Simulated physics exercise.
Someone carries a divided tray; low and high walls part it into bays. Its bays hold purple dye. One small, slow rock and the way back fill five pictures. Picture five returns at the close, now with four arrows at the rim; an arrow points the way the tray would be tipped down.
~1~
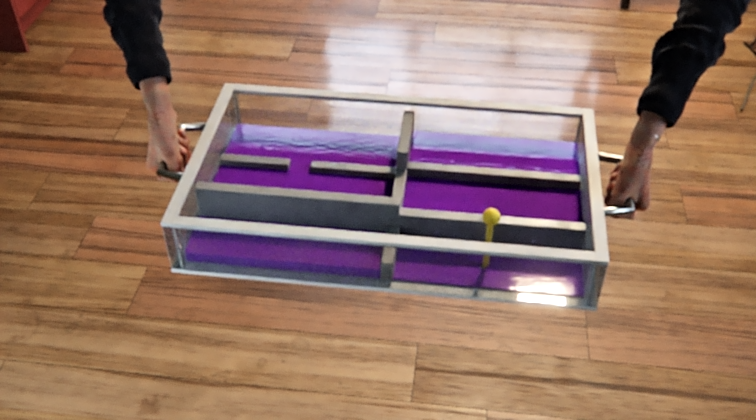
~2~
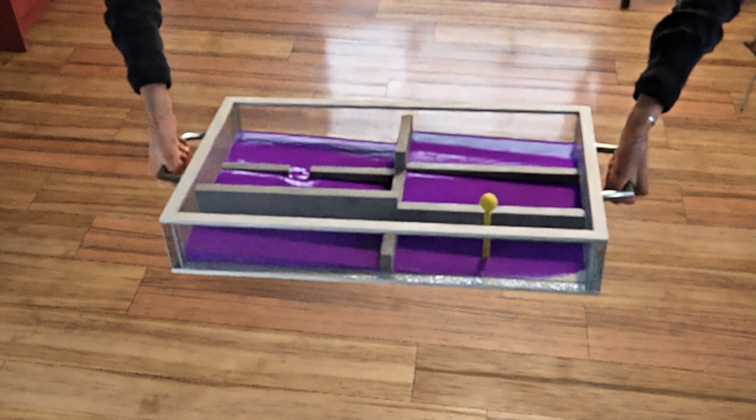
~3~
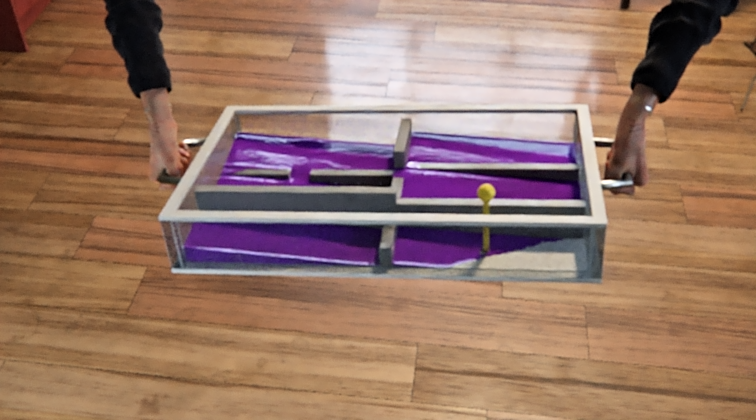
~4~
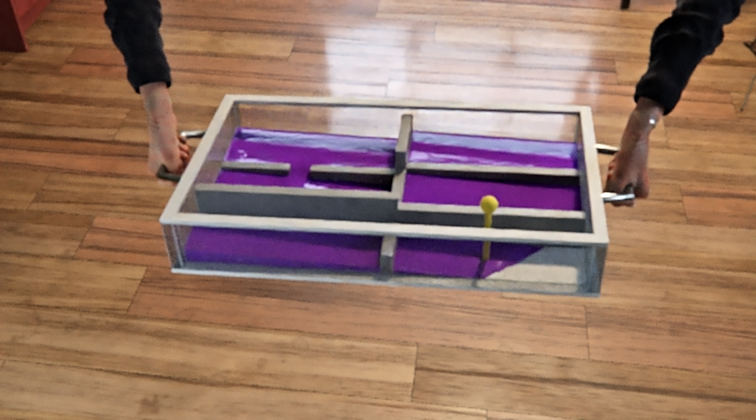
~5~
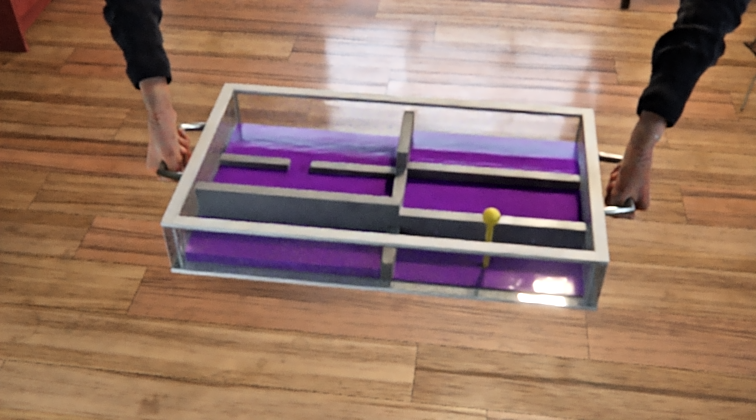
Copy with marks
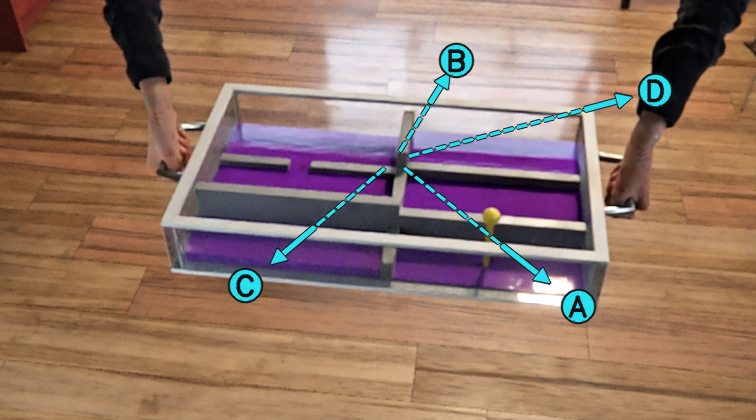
A clear-sided tray of purple liquid, gripped at both ends by two hands in dark sleeves, is held above a glossy wooden floor and seen from above and in front. Low and high grey walls divide it, and a yellow peg stands front right. The hands tilt it toward the back left, the liquid shifts and crosses walls, then they level it again, the camera still.
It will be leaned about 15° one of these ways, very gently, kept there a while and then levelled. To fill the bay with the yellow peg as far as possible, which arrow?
I would pick direction A.
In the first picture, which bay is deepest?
The back right bay.
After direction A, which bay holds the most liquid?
It is the centre right one.
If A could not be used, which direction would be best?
D it is.
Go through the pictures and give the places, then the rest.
In the first picture, the tray is level; deepest in the back right bay, at (491, 156), shallowest in the front right; yellow peg at (491, 217).
The second picture shows tipped about 6° down to the back left; no wall is crossed.
The third picture shows tipped about 10° down to the back left; liquid runs over two walls; yellow peg at (486, 193).
The fourth picture shows tipped about 5° down to the back left; no wall is crossed.
In the fifth picture, the tray is level; deepest in the back right bay, at (491, 156), shallowest in the front right; yellow peg at (491, 217).
On the marked copy, A ends at (545, 279); B ends at (446, 77); C ends at (275, 260); D ends at (626, 98).
Choosing A, about 22 % of the liquid ends in the peg's bay; nothing spills.
Choosing B, about 4 % of the liquid ends in the peg's bay; nothing spills.
Choosing C, about 3 % of the liquid ends in the peg's bay; nothing spills.
Choosing D, about 11 % of the liquid ends in the peg's bay; nothing spills.
